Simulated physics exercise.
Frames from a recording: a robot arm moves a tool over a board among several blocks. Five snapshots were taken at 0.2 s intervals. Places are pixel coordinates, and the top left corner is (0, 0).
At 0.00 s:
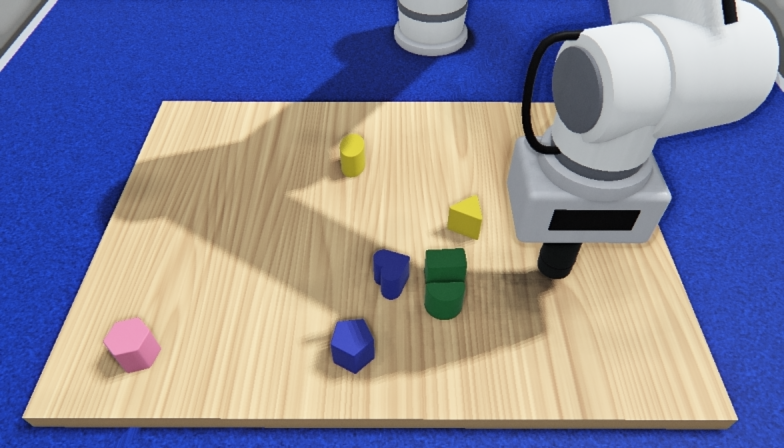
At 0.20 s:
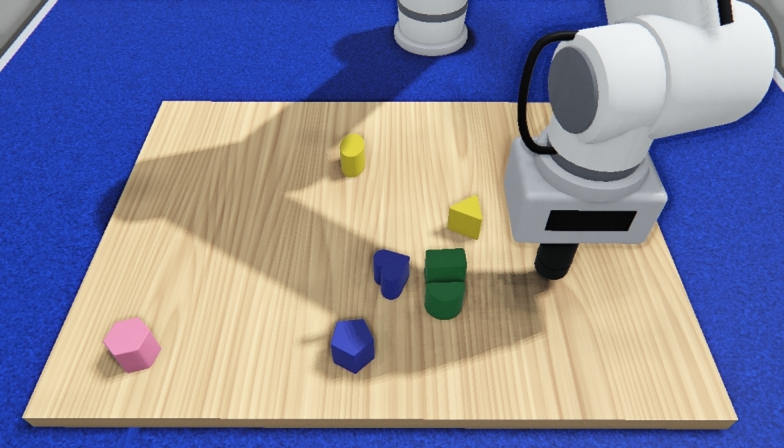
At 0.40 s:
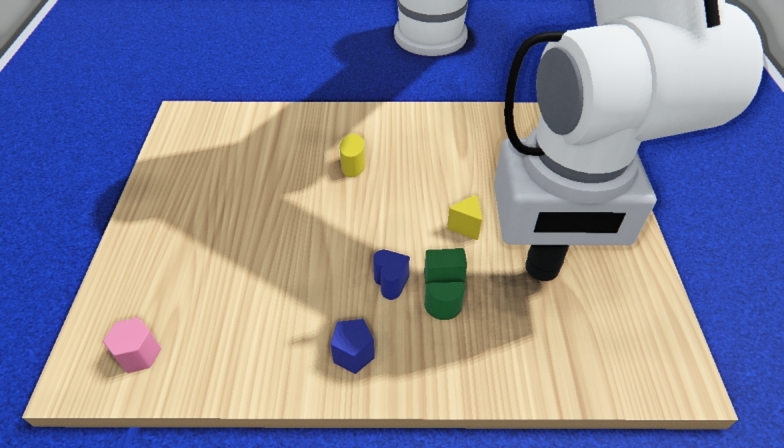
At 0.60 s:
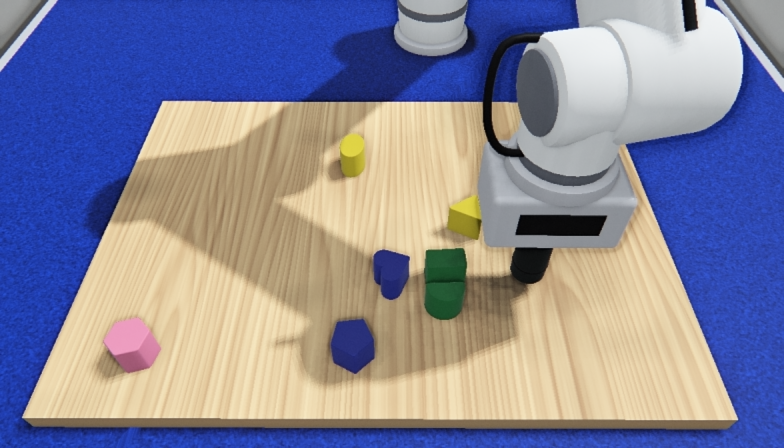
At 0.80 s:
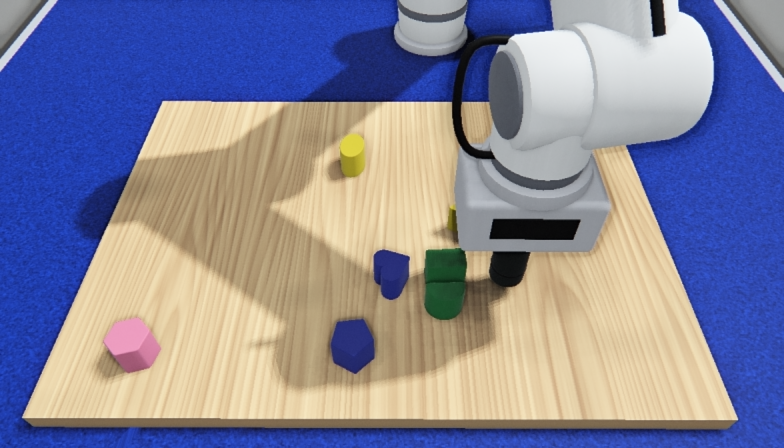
On a light wooden board over a blue surface, a white and grey robot arm holds a dark tool near the right side, with yellow, blue, green and pink blocks spread about. The arm slides the tool a short way left, nearing the green blocks and partly covering a yellow one, while the blocks stay still.
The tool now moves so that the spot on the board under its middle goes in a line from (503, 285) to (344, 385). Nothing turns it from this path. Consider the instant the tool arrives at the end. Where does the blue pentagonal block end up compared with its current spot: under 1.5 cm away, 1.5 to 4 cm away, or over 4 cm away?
From 1.5 to 4 cm.
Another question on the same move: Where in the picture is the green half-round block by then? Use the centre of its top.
My best guess is (377, 311).
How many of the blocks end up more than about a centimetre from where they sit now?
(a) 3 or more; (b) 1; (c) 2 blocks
The answer is c.
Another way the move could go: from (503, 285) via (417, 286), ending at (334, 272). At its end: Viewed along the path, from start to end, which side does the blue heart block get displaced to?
Answer: Rightward.
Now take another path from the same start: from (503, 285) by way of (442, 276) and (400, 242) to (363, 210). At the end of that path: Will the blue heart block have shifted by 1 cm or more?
In short: Yes.
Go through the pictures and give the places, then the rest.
In the first frame, tool tip (554, 267); block tops, blue pentagonal block (352, 336); green half-round block (446, 290); green rectangular block (446, 257).
In the second frame, tool (551, 267); blocks unchanged.
In the third frame, tool (542, 269); blocks unchanged.
In the fourth frame, tool (527, 271); blocks unchanged.
In the fifth frame, tool (506, 275); blue pentagonal block (352, 336); green half-round block (446, 290); green rectangular block (446, 257).
The first path, step by step. One third of the way, tool (456, 305); green half-round block (418, 300), turned 15° clockwise.
Two thirds of the way, tool (401, 338); green half-round block (380, 311).
At the end, tool (343, 376); blue pentagonal block (319, 340), turned 75° clockwise; green half-round block (377, 311), turned 140° clockwise; green rectangular block in place.
